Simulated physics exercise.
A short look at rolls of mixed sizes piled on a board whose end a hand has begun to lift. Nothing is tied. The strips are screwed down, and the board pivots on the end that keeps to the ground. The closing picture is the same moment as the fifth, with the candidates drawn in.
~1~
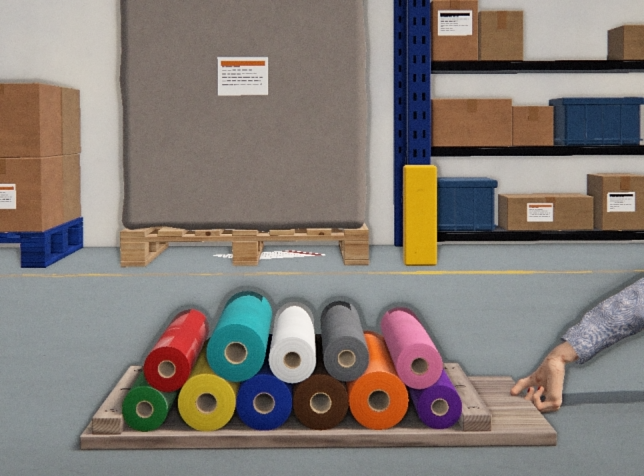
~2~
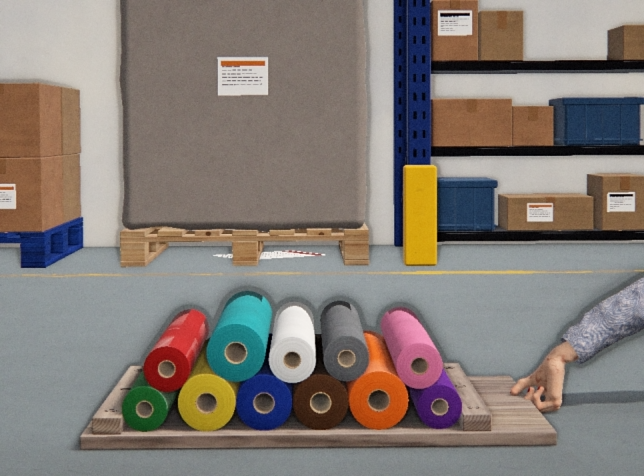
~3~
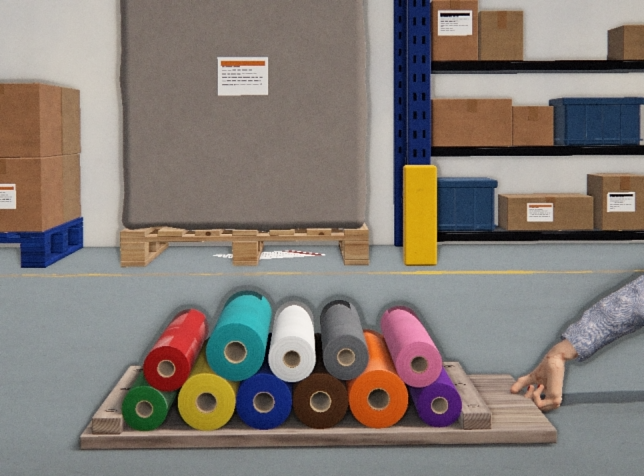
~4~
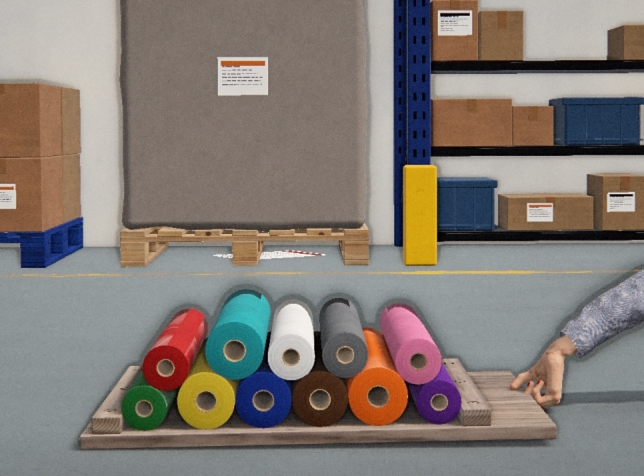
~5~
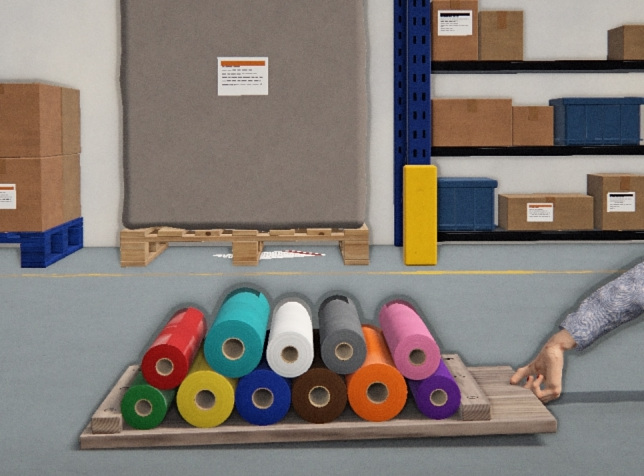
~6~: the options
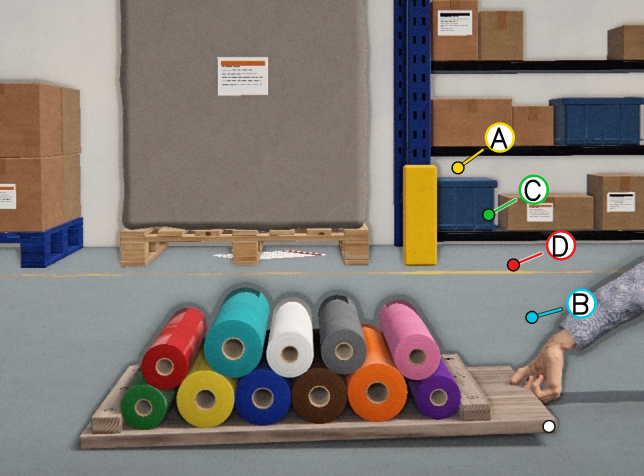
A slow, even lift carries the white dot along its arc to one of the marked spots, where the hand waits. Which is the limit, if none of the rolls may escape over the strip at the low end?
At most to B.
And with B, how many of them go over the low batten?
The count is none.
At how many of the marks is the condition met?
The number is one.
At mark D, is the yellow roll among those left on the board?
Yes.
On the marked copy, A at (458, 168); B at (532, 318); C at (489, 215); D at (513, 265); the white dot at (549, 427).
With B. Early on, board at 12°.
Further on, board at 15°.
At the end, board at 15°, none over the low batten.
As for the rest, A four over the low batten (white, red, turquoise, grey); C one over the low batten (red); D one over the low batten (red).
